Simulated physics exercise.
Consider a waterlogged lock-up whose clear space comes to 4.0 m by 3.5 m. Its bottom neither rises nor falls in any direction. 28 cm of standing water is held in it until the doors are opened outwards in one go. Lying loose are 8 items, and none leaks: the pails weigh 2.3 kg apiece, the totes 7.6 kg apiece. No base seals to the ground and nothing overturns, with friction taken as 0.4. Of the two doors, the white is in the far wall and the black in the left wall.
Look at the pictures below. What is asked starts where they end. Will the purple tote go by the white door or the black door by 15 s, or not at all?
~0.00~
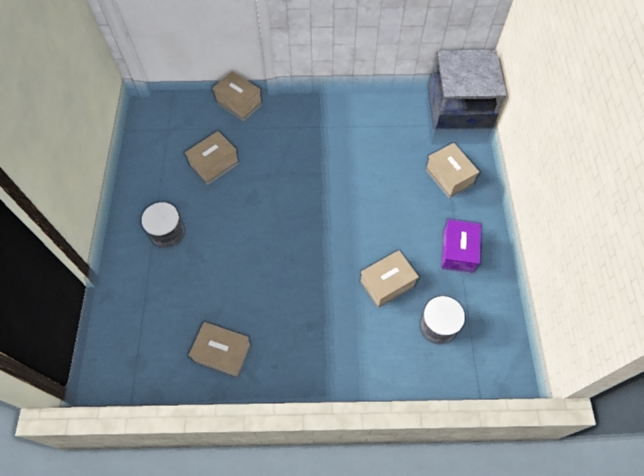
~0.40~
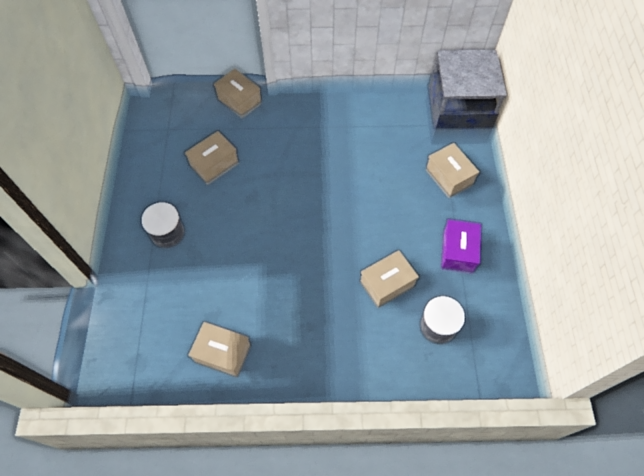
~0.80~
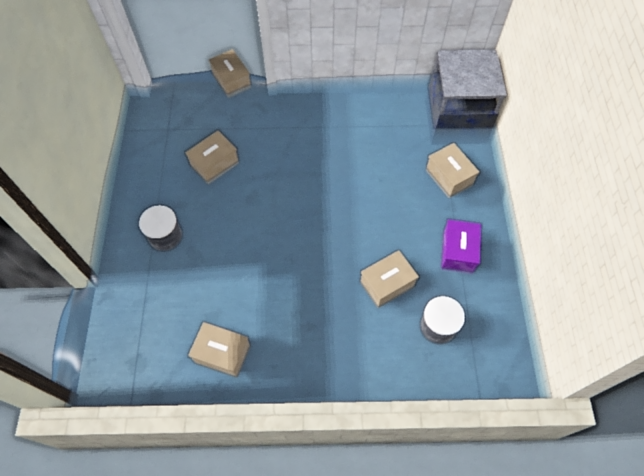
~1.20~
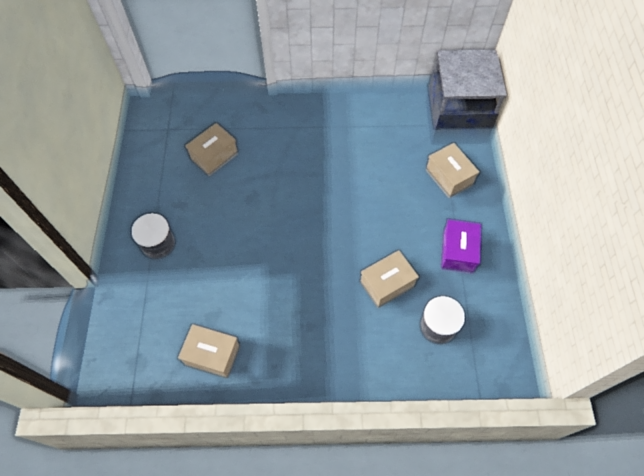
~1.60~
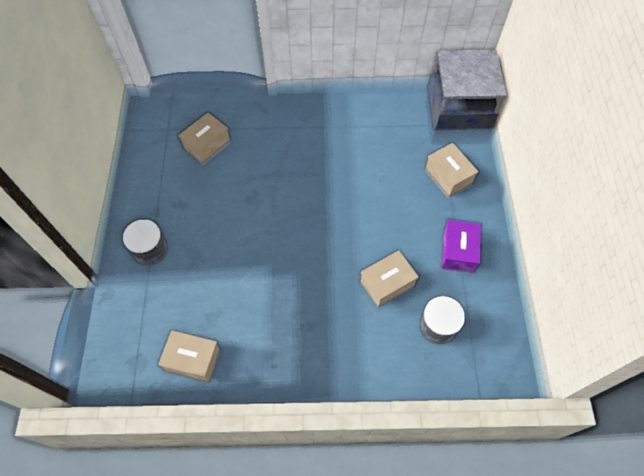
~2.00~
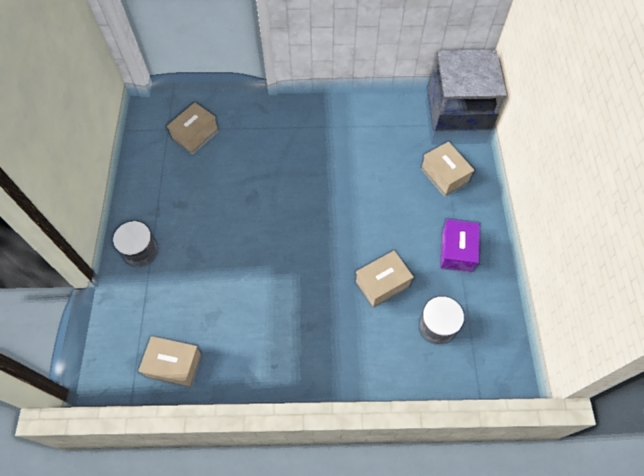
Purple tote: Neither.
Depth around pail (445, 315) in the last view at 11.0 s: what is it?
Depth: Near 9 cm.
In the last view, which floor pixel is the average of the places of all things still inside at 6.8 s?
Mean floor pixel: About (351, 247).
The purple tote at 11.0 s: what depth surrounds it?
I'd say around 9 cm.
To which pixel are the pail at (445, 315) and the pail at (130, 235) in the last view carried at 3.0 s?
(412, 313) and (103, 238), roughly.
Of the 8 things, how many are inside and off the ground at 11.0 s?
At that instant the tally stands at 4.
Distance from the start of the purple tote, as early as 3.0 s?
Around 20 centimetres.
After 3.0 s the purple tote is near (439, 236), 0.2 m from its start, afloat; 1 of 8 are out; 7 afloat.
After 6.8 s the purple tote is near (399, 235), 0.6 m from its start, afloat; 4 of 8 are out; 4 afloat.
After 11.0 s the purple tote is near (322, 220), 1.3 m from its start, afloat; 4 of 8 are out; 4 afloat.
After 15.0 s the purple tote is near (283, 201), 1.7 m from its start, afloat; 5 of 8 are out; 3 afloat.
